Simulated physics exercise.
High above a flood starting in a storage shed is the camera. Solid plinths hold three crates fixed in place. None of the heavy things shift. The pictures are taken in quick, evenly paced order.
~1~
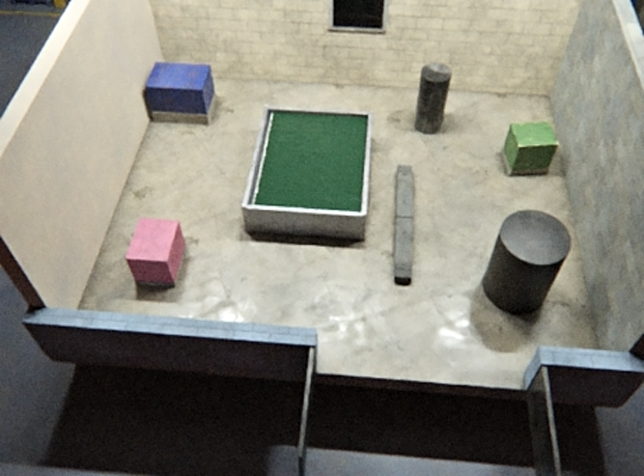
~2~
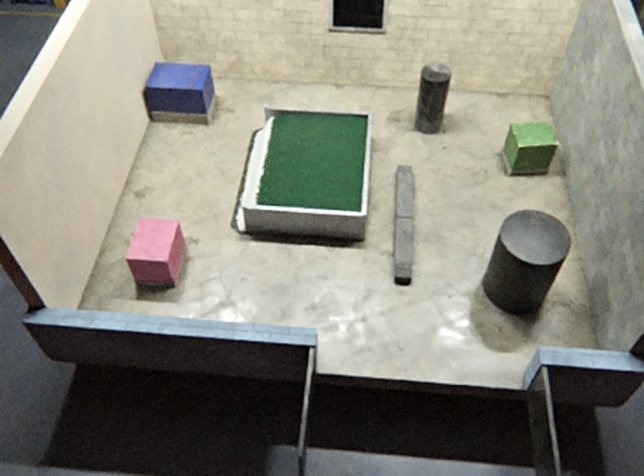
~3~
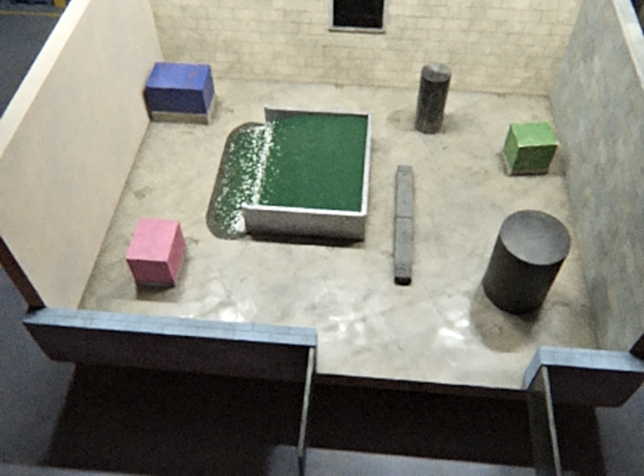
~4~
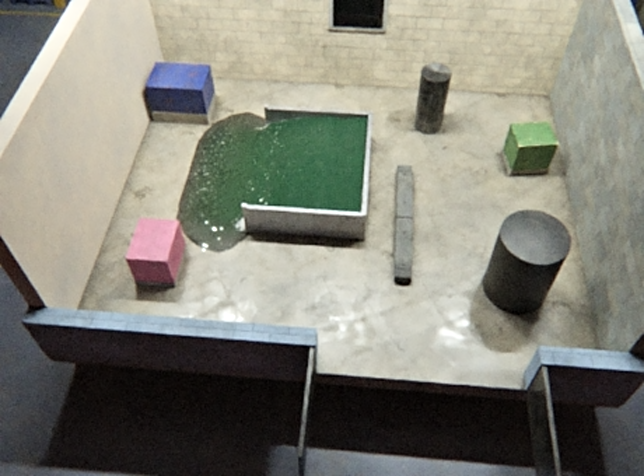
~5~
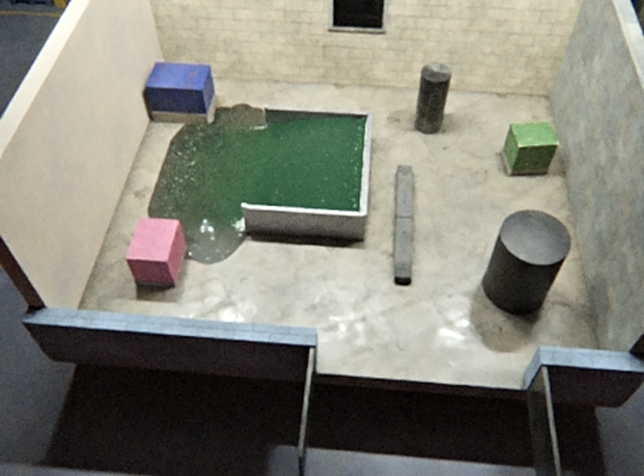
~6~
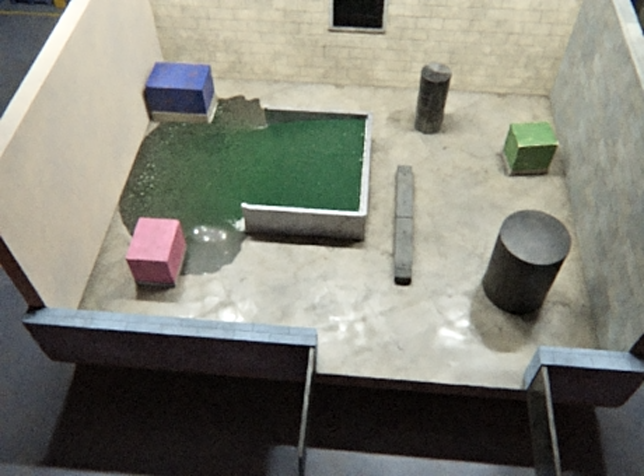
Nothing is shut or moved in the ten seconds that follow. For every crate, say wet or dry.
Result: The green crate is spared, the pink crate is hit by the water, the blue crate is hit by the water.
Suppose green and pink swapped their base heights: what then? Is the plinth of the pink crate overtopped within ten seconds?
Verdict on the pink crate: It gets flooded.
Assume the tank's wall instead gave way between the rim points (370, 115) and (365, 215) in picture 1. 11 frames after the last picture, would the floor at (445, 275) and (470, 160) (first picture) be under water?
Inundated, then inundated.
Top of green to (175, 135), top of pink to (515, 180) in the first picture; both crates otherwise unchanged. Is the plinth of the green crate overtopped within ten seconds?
Outcome for the green crate: It gets reached.
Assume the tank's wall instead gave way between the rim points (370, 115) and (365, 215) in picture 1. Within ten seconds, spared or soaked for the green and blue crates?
Green crate is reached; blue crate is not reached.
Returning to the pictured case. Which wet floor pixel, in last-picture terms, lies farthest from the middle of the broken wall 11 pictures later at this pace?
Close to (68, 335), I think.
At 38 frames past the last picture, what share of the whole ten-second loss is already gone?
My figure is about 20 in a hundred.
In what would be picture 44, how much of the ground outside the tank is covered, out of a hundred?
My guess is around 70 in a hundred.
A moment on, water covers 20 % of the floor; the green crate not reached, the pink crate water round its plinth, the blue crate water round its plinth.
Next, water covers 30 % of the floor; the green crate not reached, the pink crate water round its plinth, the blue crate water round its plinth.
Then, water covers 40 % of the floor; the green crate not reached, the pink crate water round its plinth, the blue crate water round its plinth.
Later, water covers 70 % of the floor; the green crate not reached, the pink crate water round its plinth, the blue crate water round its plinth.
In the end, water covers 90 % of the floor; the green crate stayed above the water, the pink crate was topped, the blue crate was topped.
